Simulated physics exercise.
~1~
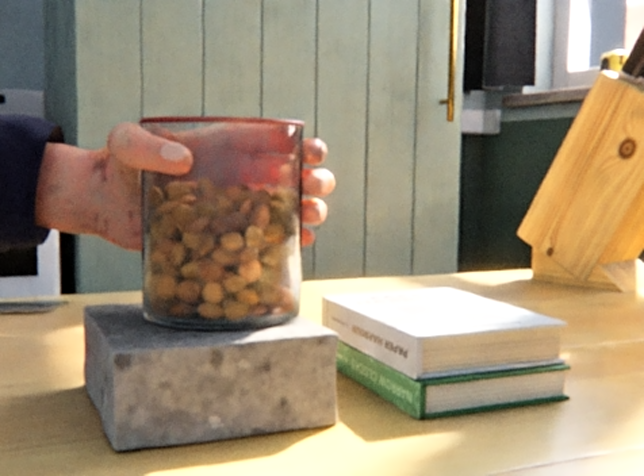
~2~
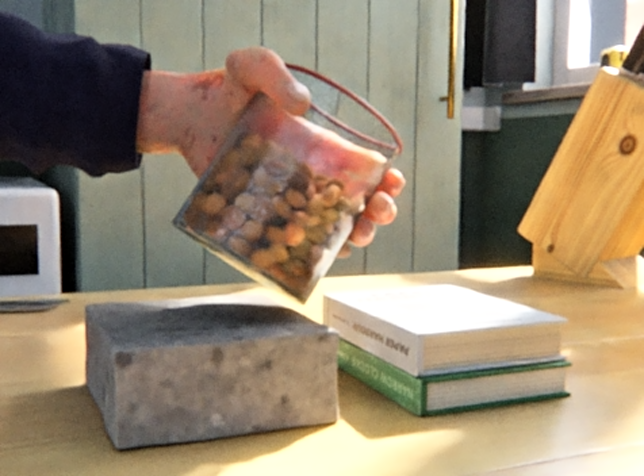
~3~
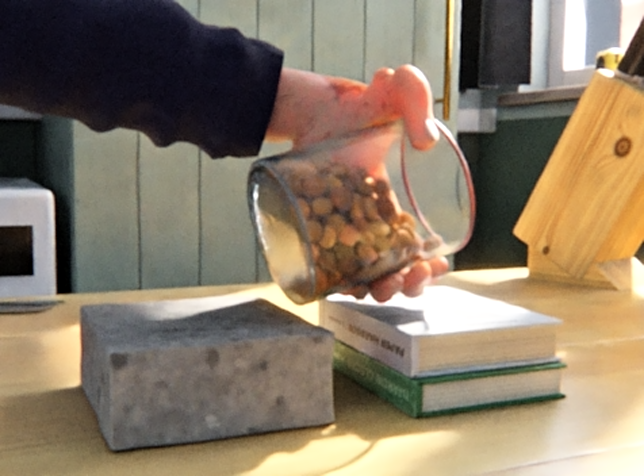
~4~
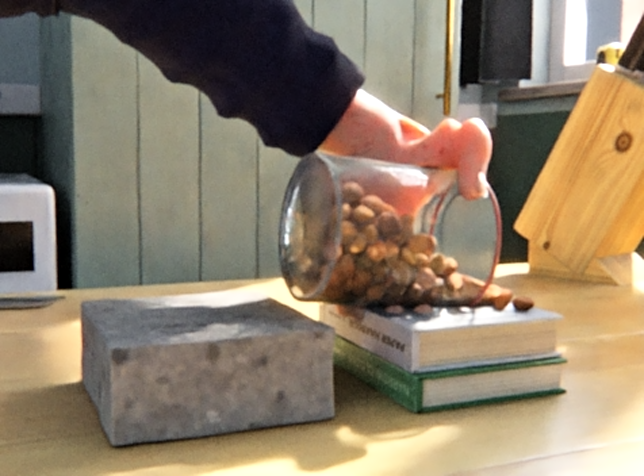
A hand in a dark sleeve grips an open clear glass of brown, dry bits above a rough grey block on a sunlit wooden table, seen from the front by a slightly swaying camera. To the right lie a white book on a green one, with a wooden knife block behind and pale green panelling at the back. The hand lifts the glass and tips it rightward, the bits sliding toward its rim. It carries the glass over the books and turns it onto its side. Finally the glass rests on the pile, still held, with a few bits spilled onto the white cover and most still inside.
